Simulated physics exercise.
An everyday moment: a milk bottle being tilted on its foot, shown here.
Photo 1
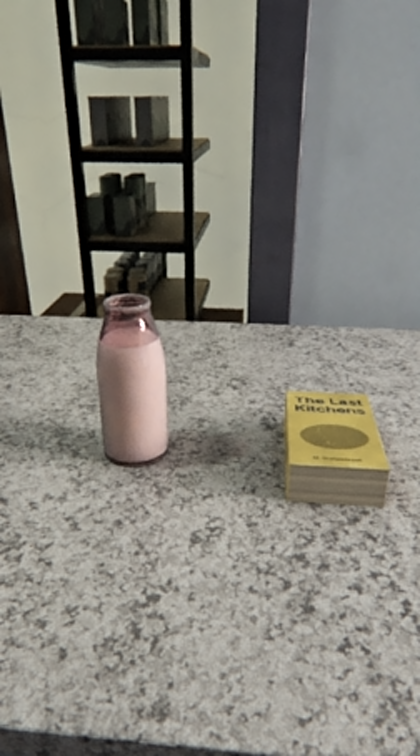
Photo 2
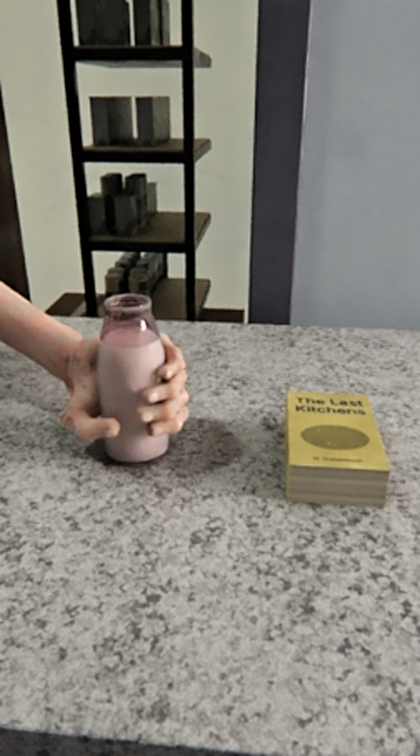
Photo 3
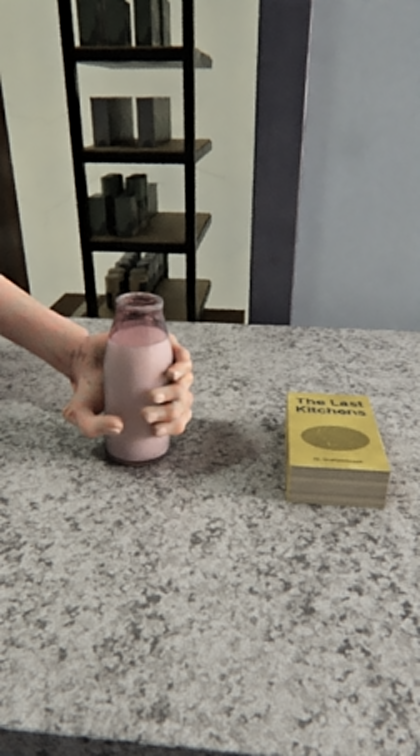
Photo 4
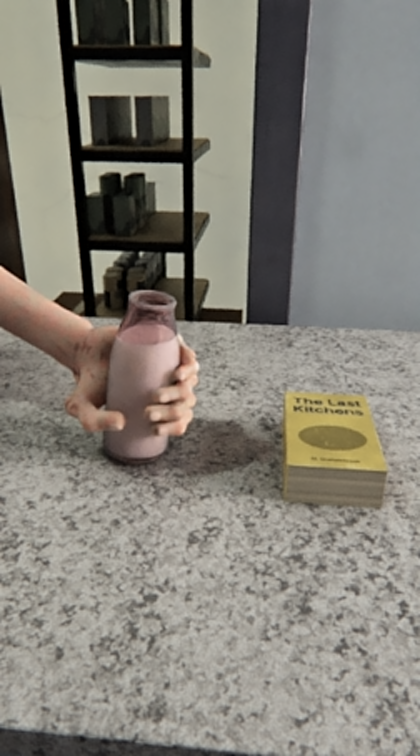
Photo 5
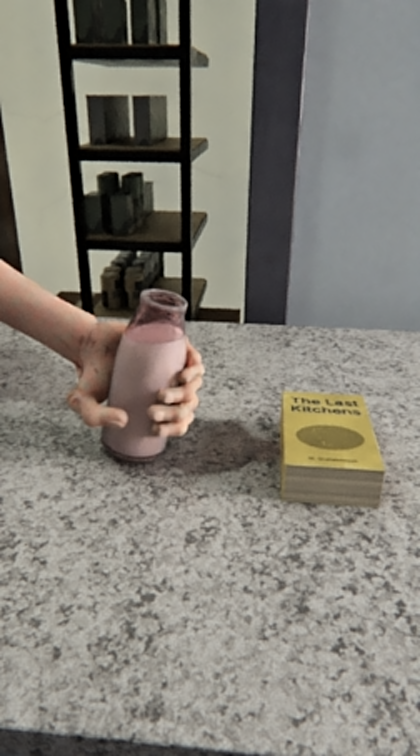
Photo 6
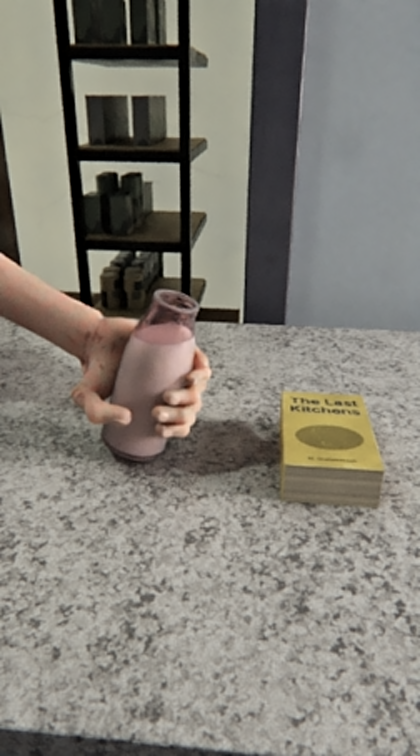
On a speckled grey stone counter, with a dark shelf unit behind, a bottle of pink milk stands upright to the left of a thick yellow book. A hand reaches in from the left and wraps around the bottle, then gradually leans it to the right, its top moving towards the book.
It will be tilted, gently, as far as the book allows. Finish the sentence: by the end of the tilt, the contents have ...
The contents have partly run out.
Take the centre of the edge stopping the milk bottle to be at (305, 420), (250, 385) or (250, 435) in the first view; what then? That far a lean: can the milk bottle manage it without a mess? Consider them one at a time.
Overflow, no loss, overflow.
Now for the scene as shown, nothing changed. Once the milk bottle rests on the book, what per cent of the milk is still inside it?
Near 75 in a hundred.
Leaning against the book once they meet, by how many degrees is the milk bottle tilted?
Some 75 degrees.
Next, the milk bottle leans by about 45°; its rim is dry.
After that, the milk bottle leans by about 65°; it has slopped over; nearly all of the milk is inside.
Finally, the milk bottle leans by about 75°, against the book; it has slopped over; about three quarters of the milk is inside.
